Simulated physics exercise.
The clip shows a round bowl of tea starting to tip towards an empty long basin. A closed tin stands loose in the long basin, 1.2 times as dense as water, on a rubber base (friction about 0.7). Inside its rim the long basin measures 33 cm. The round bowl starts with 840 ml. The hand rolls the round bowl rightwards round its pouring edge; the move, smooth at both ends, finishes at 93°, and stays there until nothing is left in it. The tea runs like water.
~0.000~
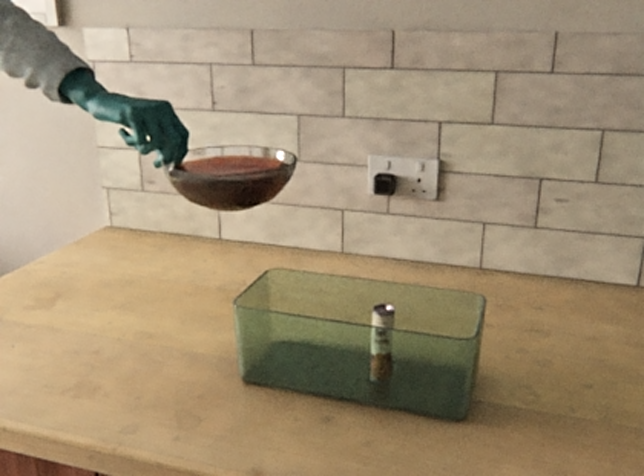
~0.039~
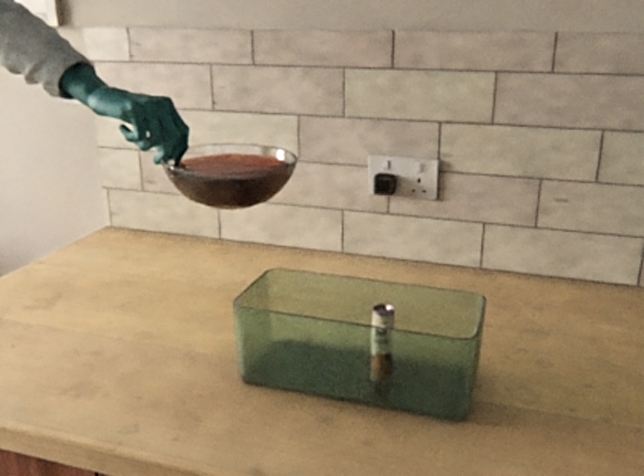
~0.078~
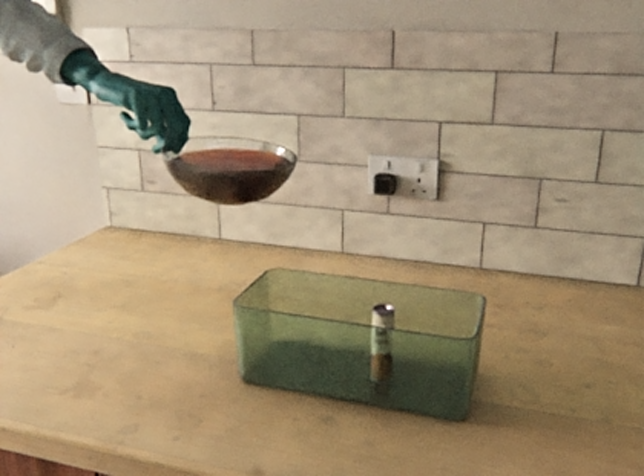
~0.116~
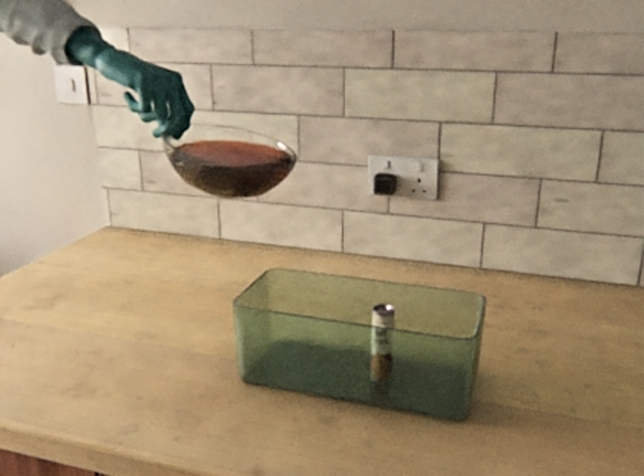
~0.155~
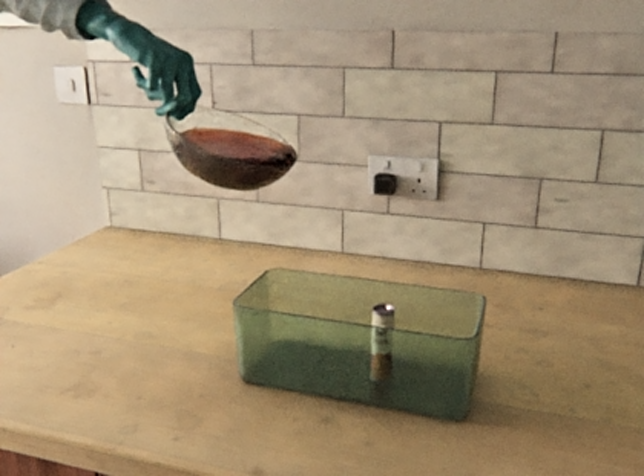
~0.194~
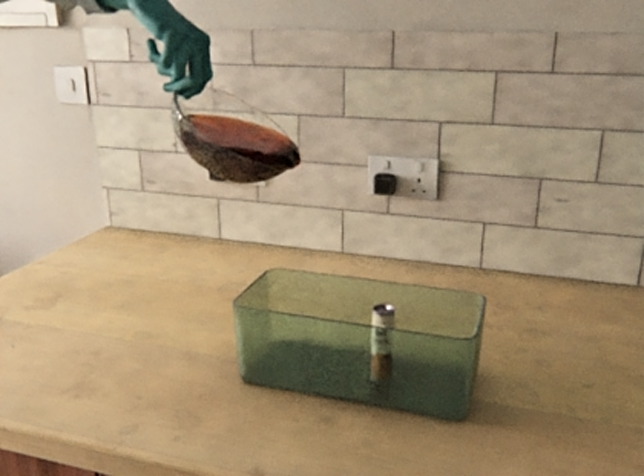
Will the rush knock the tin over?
The tin keeps standing.
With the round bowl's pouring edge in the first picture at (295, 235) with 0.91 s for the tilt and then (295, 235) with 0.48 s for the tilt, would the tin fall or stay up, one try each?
First it topples; then it topples.
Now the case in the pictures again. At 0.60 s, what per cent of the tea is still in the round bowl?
Some 0 per cent.
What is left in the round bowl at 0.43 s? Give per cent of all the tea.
Near 18 in a hundred.
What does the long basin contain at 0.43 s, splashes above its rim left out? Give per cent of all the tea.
Near 4 in a hundred.
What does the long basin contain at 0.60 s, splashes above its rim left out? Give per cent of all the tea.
About 84 per cent.
By 0.43 s the tilt is 91° and 18 per cent is still to pour; the tin stands where it began.
By 0.60 s the tilt is 93° and 0 per cent is still to pour; the tin stands where it began.
By 0.78 s the tilt is 93° and 0 per cent is still to pour; the tin stands where it began.
By 0.98 s the tilt is 93° and 0 per cent is still to pour; the tin stands where it began.
At rest the tin stands where it began.
